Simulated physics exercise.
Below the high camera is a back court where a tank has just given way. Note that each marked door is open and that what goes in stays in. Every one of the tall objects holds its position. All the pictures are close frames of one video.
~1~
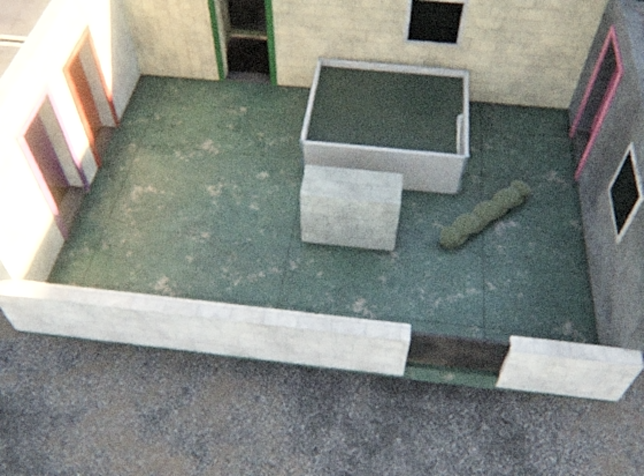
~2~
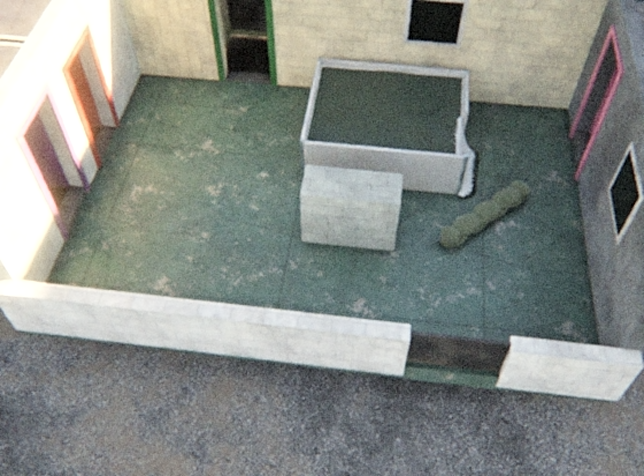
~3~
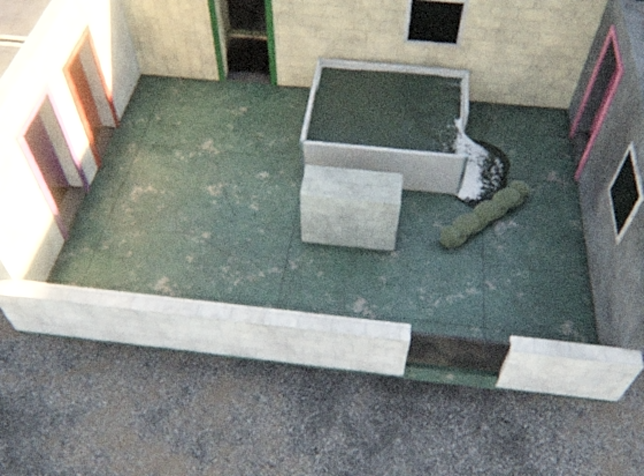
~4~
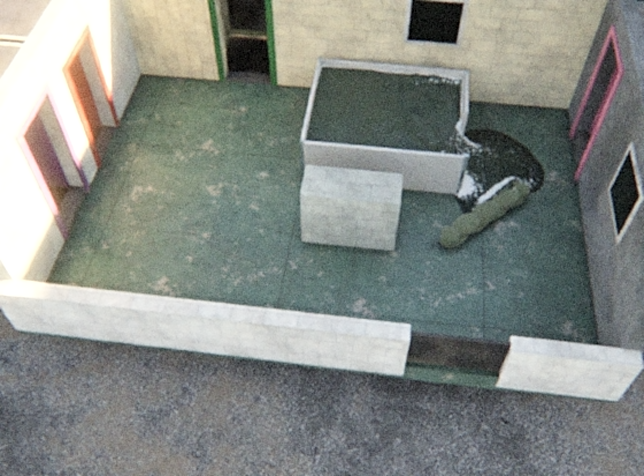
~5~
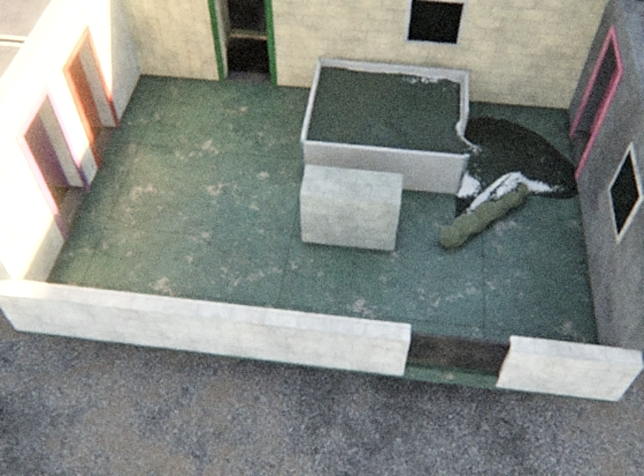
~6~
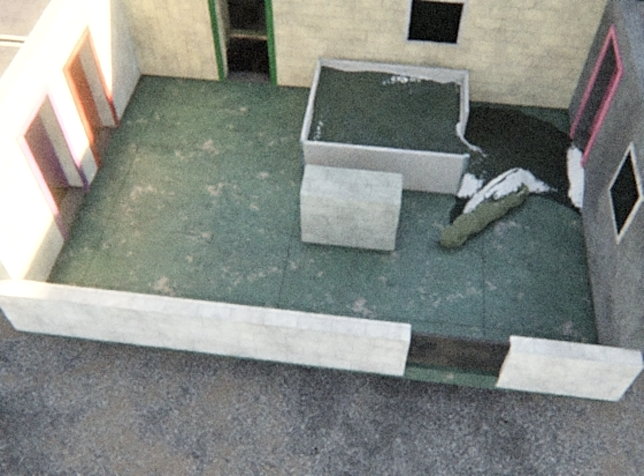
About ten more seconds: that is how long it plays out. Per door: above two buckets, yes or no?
Purple door no. Red door yes. Green door no. Pink door yes.
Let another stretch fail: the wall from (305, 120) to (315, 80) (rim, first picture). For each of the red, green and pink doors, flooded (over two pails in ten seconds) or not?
Against the threshold, the red door beats it, the green door beats it and the pink door misses it.
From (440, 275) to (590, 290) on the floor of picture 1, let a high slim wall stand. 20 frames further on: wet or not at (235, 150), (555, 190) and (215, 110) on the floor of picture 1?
Results in order: Bone-dry / swamped / bone-dry.
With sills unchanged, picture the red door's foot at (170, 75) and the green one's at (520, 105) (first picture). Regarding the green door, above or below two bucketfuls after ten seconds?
Looking at it, green door tops the limit here.
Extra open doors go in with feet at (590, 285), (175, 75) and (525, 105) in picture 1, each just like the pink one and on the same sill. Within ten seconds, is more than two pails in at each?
In order: Stays within it, stays within it, tops the limit.
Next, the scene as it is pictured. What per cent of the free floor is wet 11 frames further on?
I'd put it at roughly 35 per cent.
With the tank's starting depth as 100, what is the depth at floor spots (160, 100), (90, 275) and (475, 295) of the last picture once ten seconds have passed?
Respectively near 10, 14 and 8 per cent.
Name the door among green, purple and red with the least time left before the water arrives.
First in line is the green one.
A moment on, water covers 20 % of the floor; the purple door not reached, the red door not reached, the green door not reached, the pink door over two buckets in.
Next, water covers 35 % of the floor; the purple door not reached, the red door not reached, the green door not reached, the pink door far over two buckets in.
Then, water covers 45 % of the floor; the purple door not reached, the red door not reached, the green door not reached, the pink door far over two buckets in.
Later, water covers 80 % of the floor; the purple door not reached, the red door wet at the sill, nothing in, the green door wet at the sill, nothing in, the pink door far over two buckets in.
In the end, water covers 90 % of the floor; the purple door wet at the sill, nothing in, the red door over two buckets in, the green door wet at the sill, nothing in, the pink door far over two buckets in.
